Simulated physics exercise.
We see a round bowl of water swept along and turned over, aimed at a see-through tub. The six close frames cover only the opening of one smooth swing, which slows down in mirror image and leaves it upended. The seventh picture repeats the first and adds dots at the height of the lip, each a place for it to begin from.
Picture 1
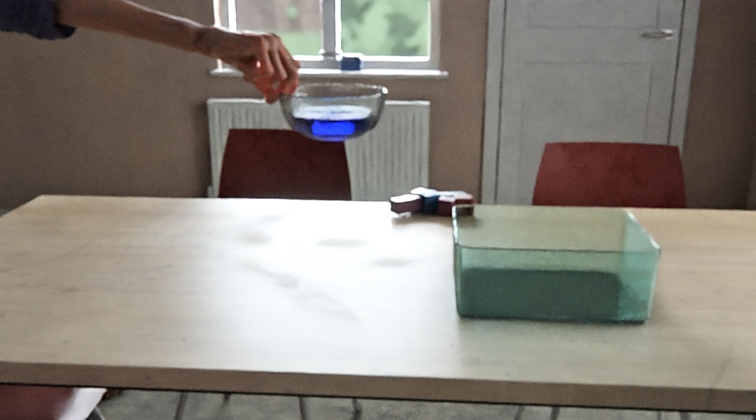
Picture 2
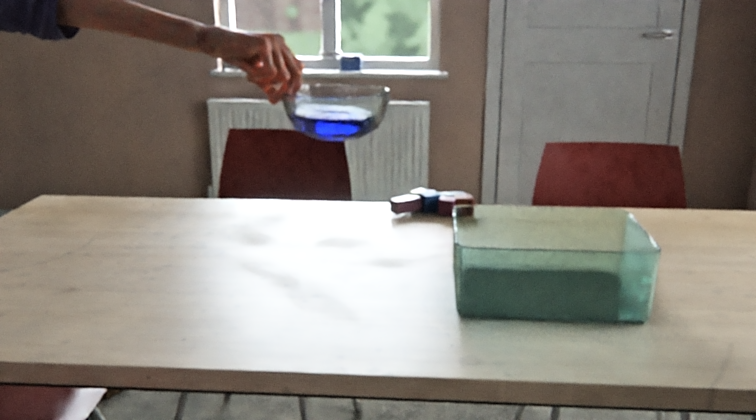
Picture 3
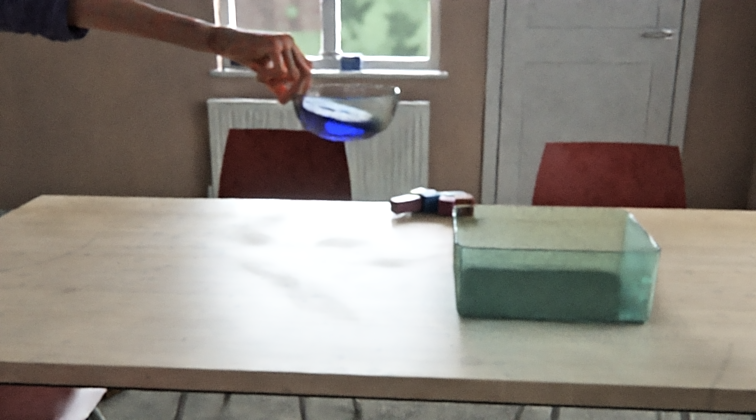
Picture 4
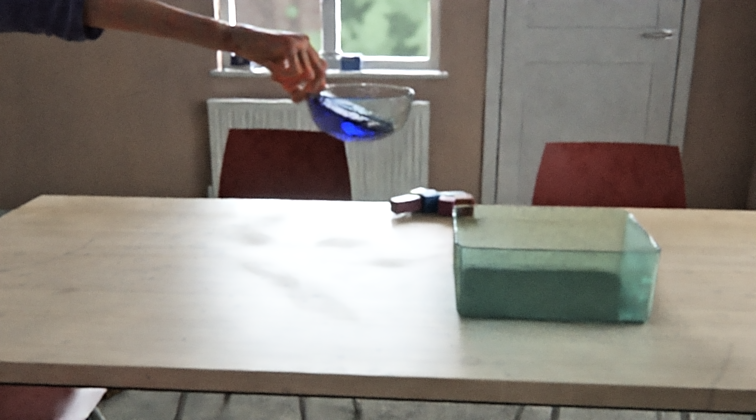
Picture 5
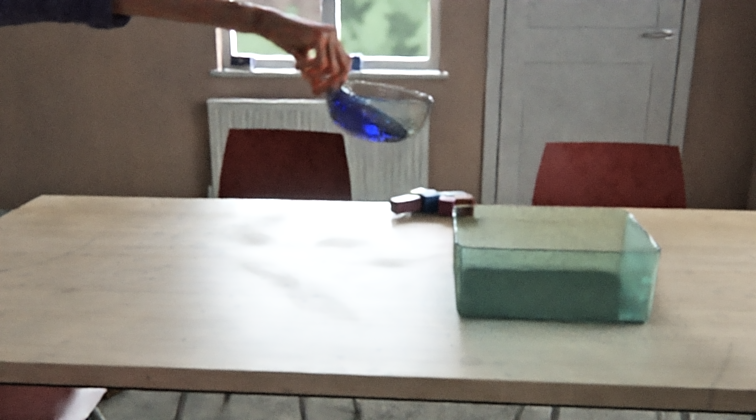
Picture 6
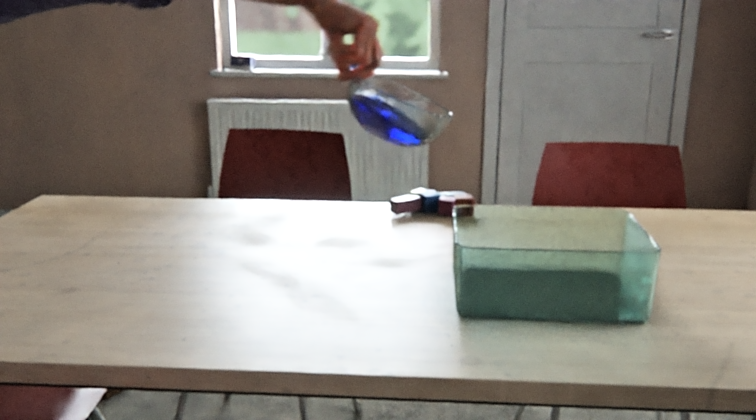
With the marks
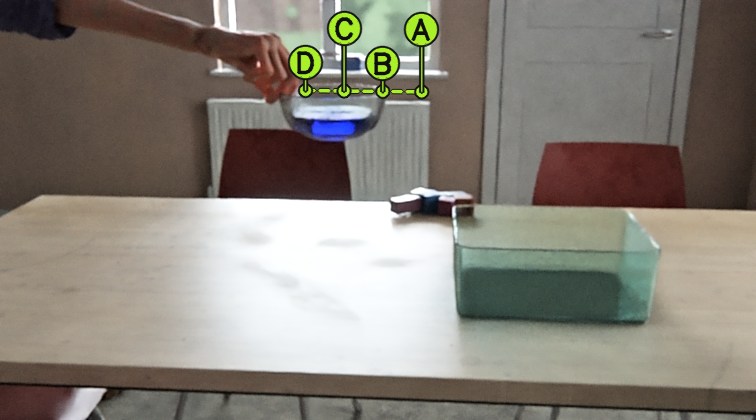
In a room with a pale wooden table holding a clear greenish tub and small blocks, a hand holds a glass bowl of blue liquid above the tabletop, moves it to the right, and gradually tilts it rightward.
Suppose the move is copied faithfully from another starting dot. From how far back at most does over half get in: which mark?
It is D.
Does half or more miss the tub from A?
No, that is safe.
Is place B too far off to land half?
No.
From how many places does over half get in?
All of the four.
On the marked copy, A at (421, 91); B at (382, 91); C at (344, 90); D at (305, 90).
For place A, about 88 % lands in the tub, 6 % falls short and 5 % goes beside or beyond.
For place B, about 88 % lands in the tub, 8 % falls short and 3 % goes beside or beyond.
For place C, about 81 % lands in the tub, 8 % falls short and 11 % goes beside or beyond.
For place D, about 66 % lands in the tub, 26 % falls short and 7 % goes beside or beyond.
